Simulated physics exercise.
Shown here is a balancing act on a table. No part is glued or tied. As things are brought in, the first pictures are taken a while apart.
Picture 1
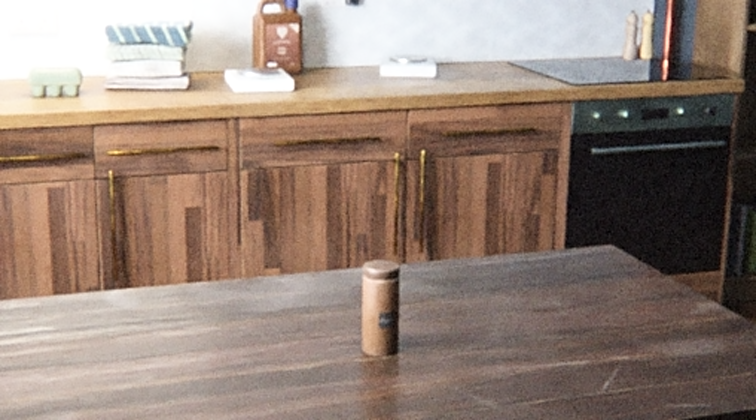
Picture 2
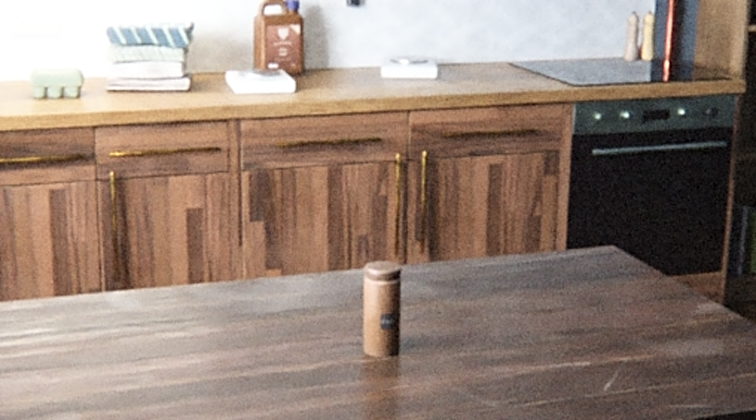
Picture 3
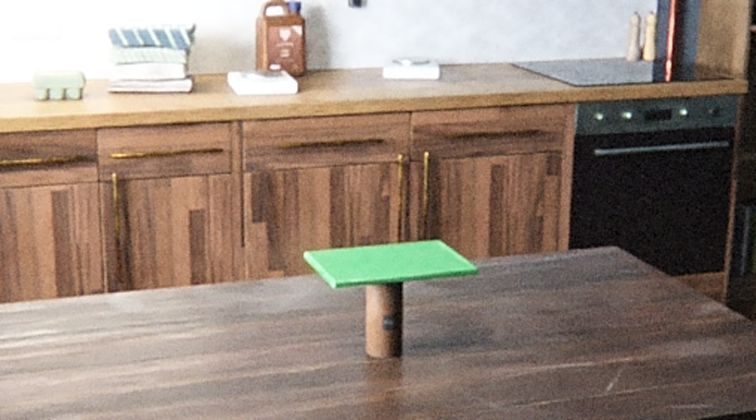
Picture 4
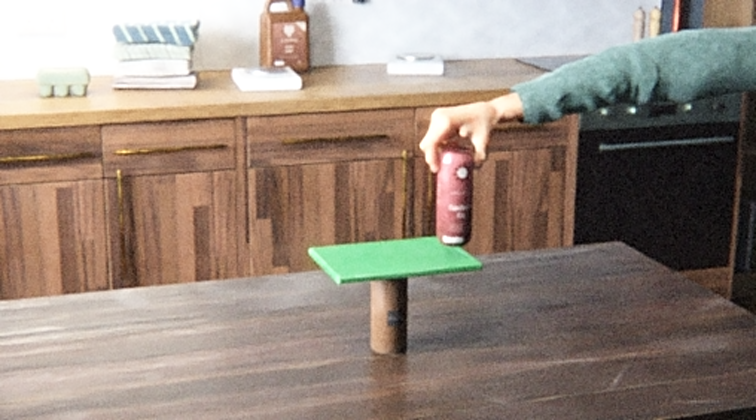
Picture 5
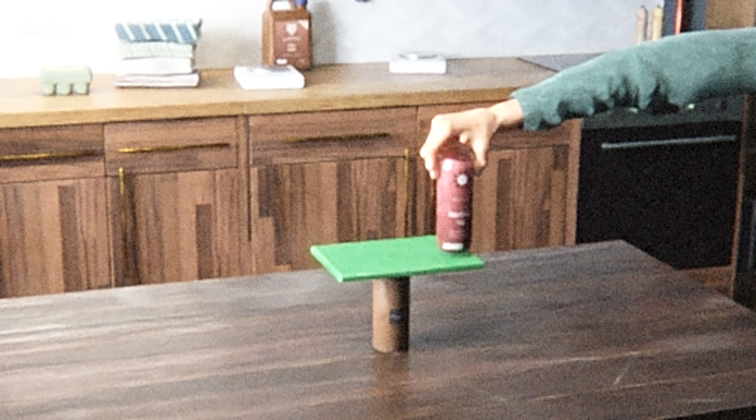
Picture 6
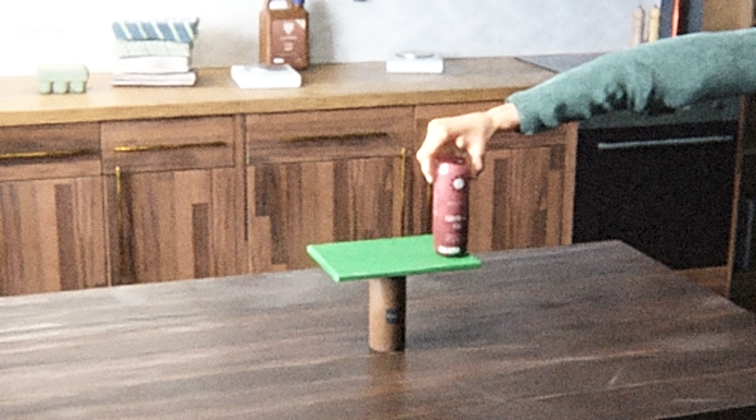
A hand lowers a red can onto the right side of a green board atop a brown jar.
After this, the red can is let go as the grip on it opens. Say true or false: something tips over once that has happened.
True - something tips over.
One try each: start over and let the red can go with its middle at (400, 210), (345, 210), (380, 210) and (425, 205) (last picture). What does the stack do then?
So, first go it stays put, second go it comes down, third go it stays put, fourth go it comes down.
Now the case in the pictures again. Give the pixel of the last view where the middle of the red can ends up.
It ends near (539, 328).
Then, 0.30 s on from there, red can now fallen; green lid turned 68° from how it was put.
Then, 0.40 s on from there, green lid on its side.
Then, 0.50 s on from there, green lid now fallen.
Then, 0.60 s on from there, things are still on the move.
In the end, fallen, green lid and red can; brown jar unmoved. At the end, from the last picture's camera, red can near (539, 328). The stack comes apart.
